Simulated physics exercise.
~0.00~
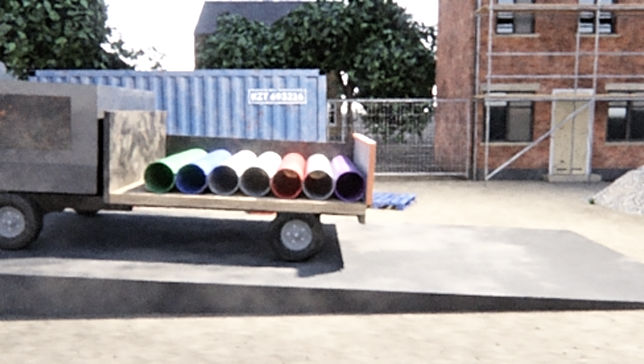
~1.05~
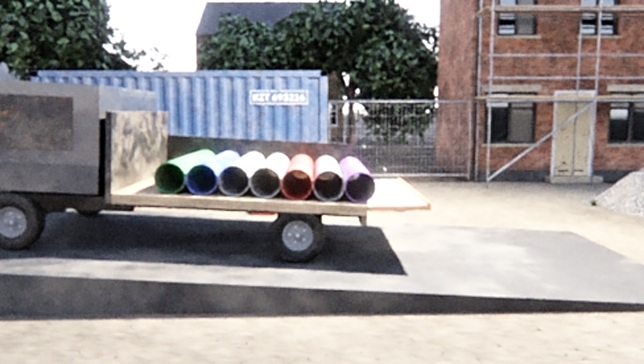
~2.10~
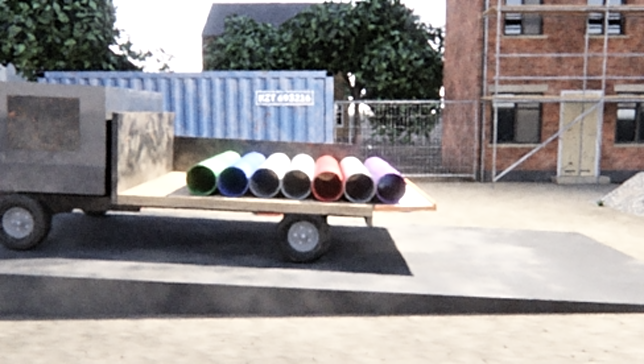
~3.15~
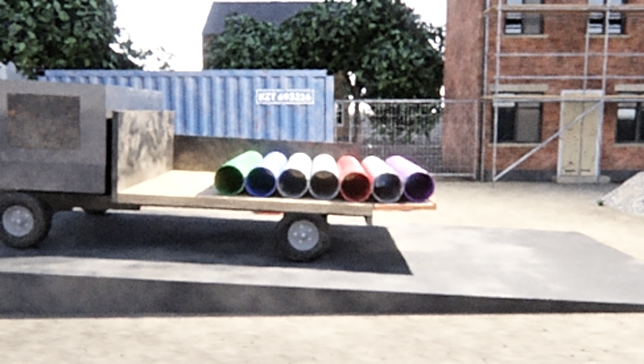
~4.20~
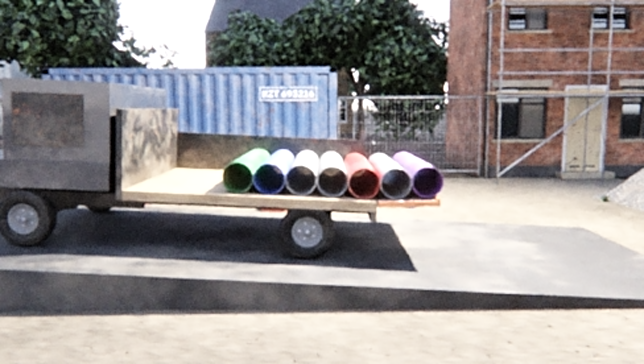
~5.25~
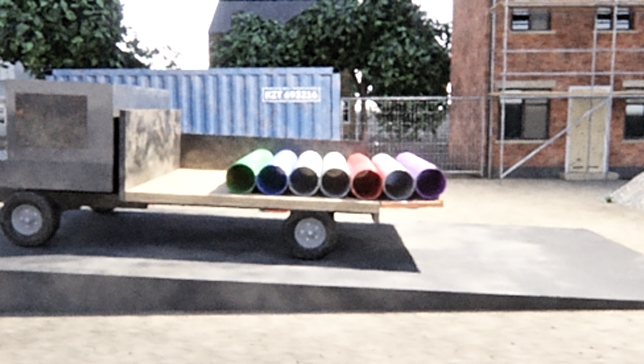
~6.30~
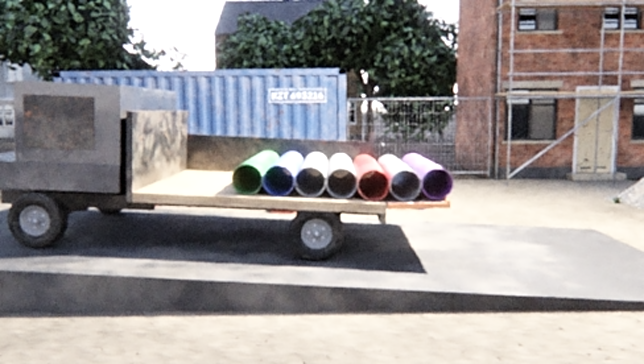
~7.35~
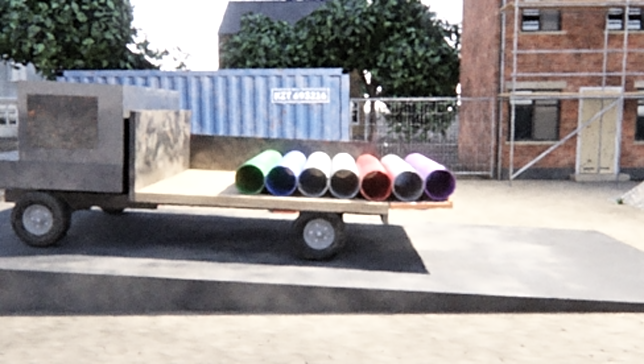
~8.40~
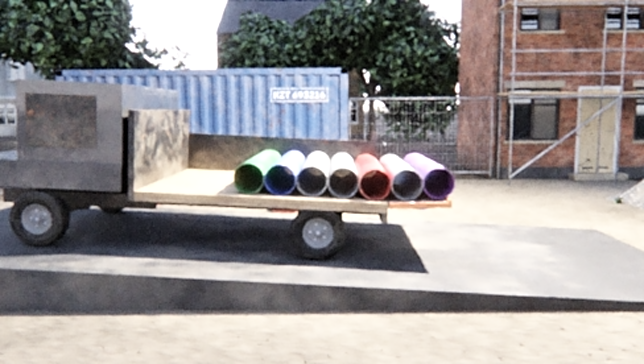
In a yard with a blue shipping container, leafy trees and a scaffolded brick building behind, a flatbed vehicle stands on a slope. Seven coloured pipes lie side by side across its bed, green at the left and purple at the right, against the upright tailgate. The tailgate drops open almost level, and the row begins rolling right. Purple rolls out onto the lowered gate, with red, blue and green following behind it. The pipes slow and settle still packed together, purple resting on the gate and green, blue and red on the bed, and none falls off.
